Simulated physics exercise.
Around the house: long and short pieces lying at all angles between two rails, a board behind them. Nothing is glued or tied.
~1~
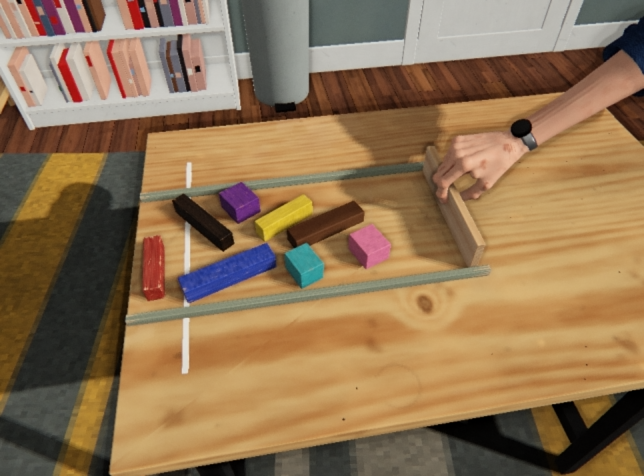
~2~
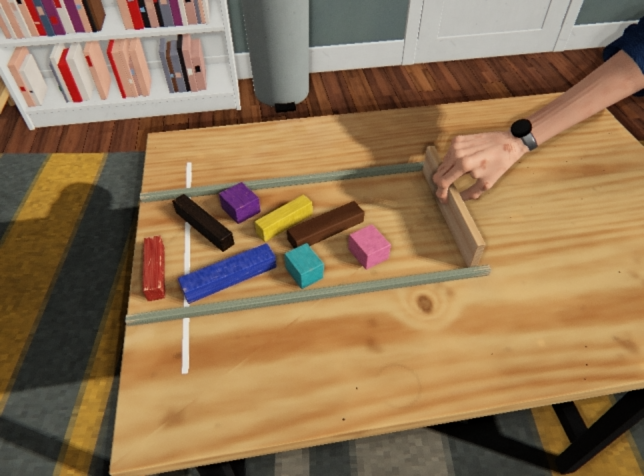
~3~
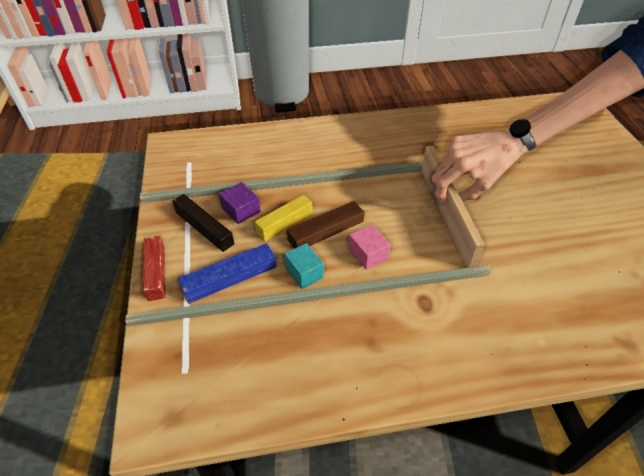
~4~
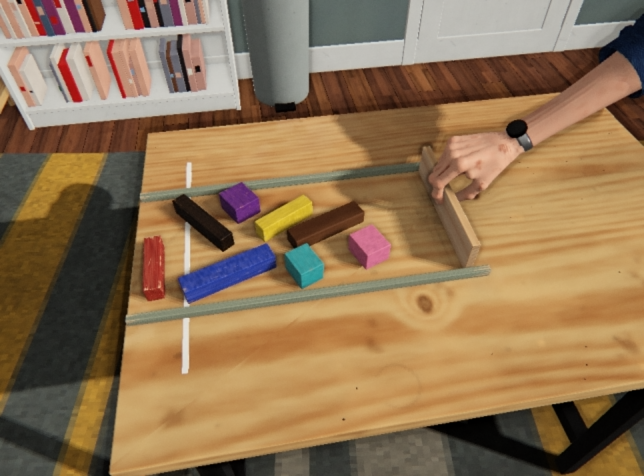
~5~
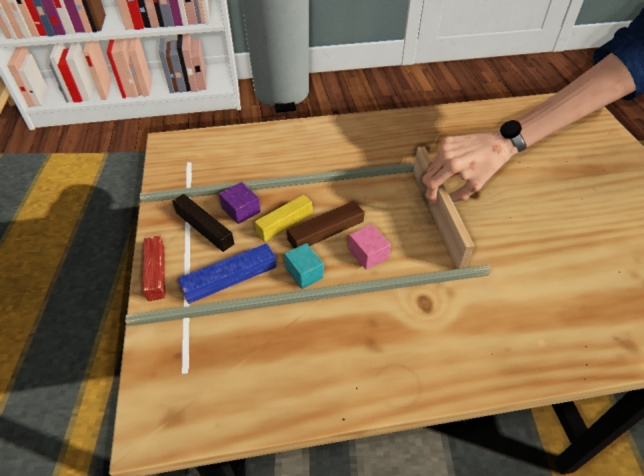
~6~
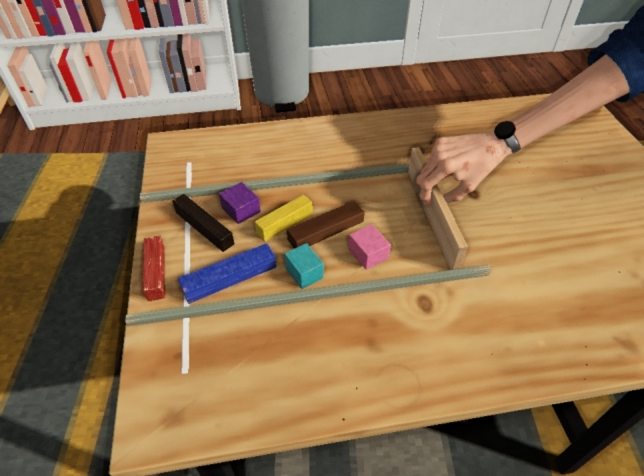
A hand wearing a dark watch holds a wooden board upright between two rails on a table, at first barely moving. It then slides the board slightly left toward the colourful blocks and bars, which stay still, leaving a small gap between the board and the nearest pieces.
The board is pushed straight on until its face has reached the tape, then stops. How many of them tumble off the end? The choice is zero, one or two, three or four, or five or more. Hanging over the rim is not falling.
As it turns out, the number that fall off is three or four.
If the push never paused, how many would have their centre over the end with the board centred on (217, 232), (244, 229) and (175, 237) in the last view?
Place by place, 1, 0 and 3.
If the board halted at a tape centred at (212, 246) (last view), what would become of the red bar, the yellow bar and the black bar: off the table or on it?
The red bar drops off; the yellow bar does not fall; the black bar is kept.
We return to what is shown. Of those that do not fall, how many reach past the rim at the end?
It comes to 2.
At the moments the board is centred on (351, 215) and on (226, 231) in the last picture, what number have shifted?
2 and 8.
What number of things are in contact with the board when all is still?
It touches 4.
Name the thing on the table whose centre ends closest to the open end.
The brown stick ends nearest.
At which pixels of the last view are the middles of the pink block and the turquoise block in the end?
About (170, 270), and the other about (167, 295).
Soon after, none off yet; red bar at rest near (154, 267); black bar at rest near (203, 222); blue bar displaced a little near (219, 277).
In the end, the number that fall off is three or four; gone, blue bar, black bar and red bar.
